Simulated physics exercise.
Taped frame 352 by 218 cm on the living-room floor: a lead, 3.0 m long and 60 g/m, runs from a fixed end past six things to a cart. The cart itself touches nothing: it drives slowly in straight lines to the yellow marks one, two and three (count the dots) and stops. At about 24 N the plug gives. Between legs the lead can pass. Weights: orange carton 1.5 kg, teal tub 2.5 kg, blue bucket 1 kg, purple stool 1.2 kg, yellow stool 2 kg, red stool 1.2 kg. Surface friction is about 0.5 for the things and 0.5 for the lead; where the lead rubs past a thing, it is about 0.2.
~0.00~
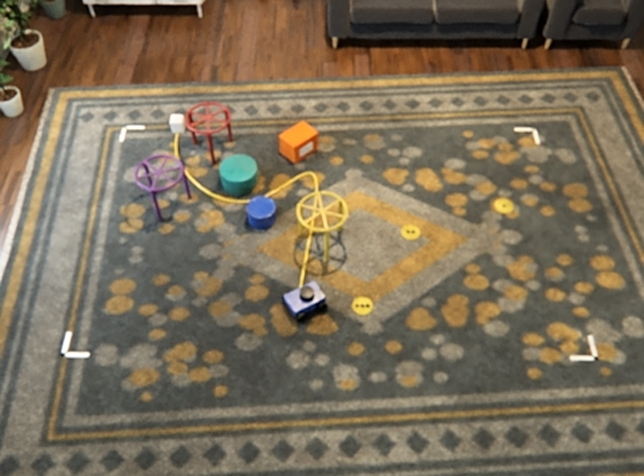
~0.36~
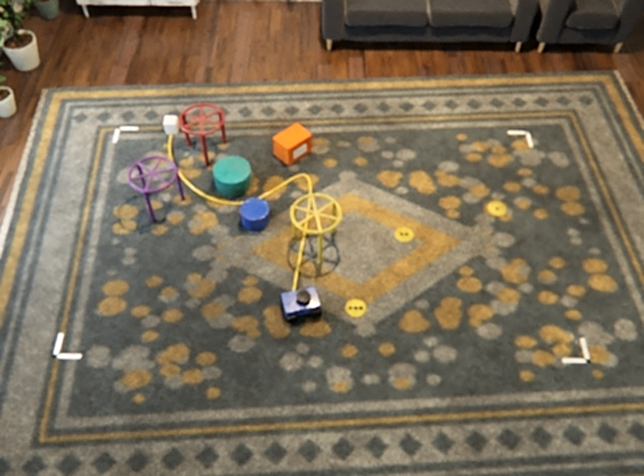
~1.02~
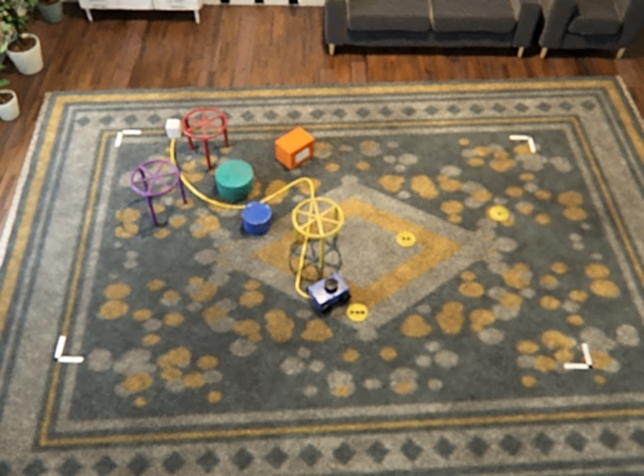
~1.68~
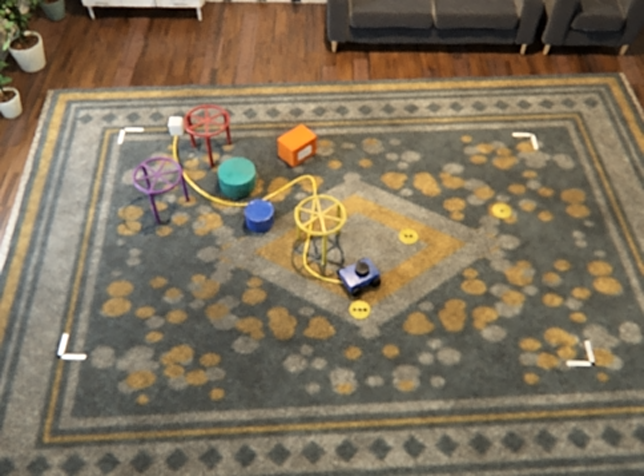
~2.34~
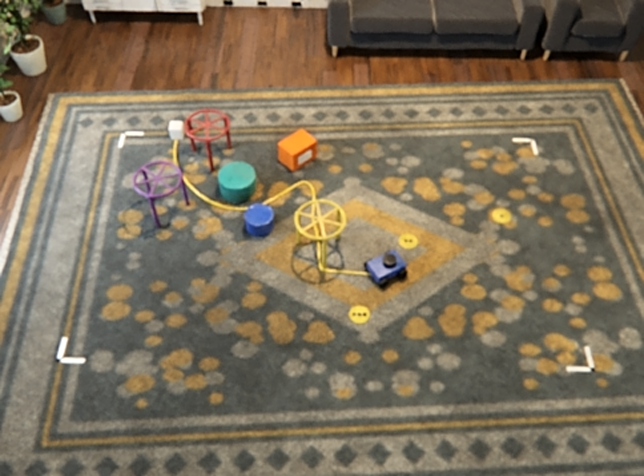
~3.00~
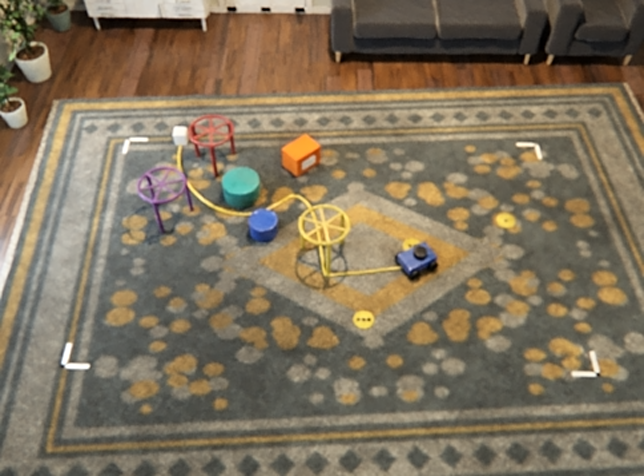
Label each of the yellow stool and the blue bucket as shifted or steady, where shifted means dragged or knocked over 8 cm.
Labels: Yellow stool shifted, blue bucket steady.
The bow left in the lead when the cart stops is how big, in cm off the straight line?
Roughly 70 centimetres.
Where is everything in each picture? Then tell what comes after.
In the first picture, yellow stool (323, 210); blue bucket (261, 207); marks (504, 206) (411, 232) (362, 306); lead runs through (215, 196) (285, 186) (304, 268); cart (299, 307).
In the second picture, lead runs through (279, 187) (297, 270); cart (294, 309).
In the third picture, lead runs through (281, 192) (299, 274); cart (322, 299).
In the fourth picture, lead runs through (283, 189) (310, 271); cart (353, 283).
In the fifth picture, lead runs through (283, 193) (334, 272); cart (380, 274).
In the sixth picture, yellow stool (324, 224); blue bucket (263, 220); lead runs through (217, 209) (287, 199) (366, 272); cart (410, 266).
After 4.8 s, cart at (476, 234), 8 N at the fixed end; yellow stool 3 cm off its start.
After 6.6 s, cart at (463, 232), lead slack at the fixed end; yellow stool 20 cm off its start.
After 8.4 s, cart at (400, 264), lead slack at the fixed end; yellow stool 20 cm off its start at (326, 202).
After 10.2 s, cart at (364, 318), lead slack at the fixed end; yellow stool 20 cm off its start.
After 10.6 s, cart at (364, 318), lead slack at the fixed end; yellow stool 20 cm off its start at (326, 202), blue bucket 0 cm off its start at (263, 220).
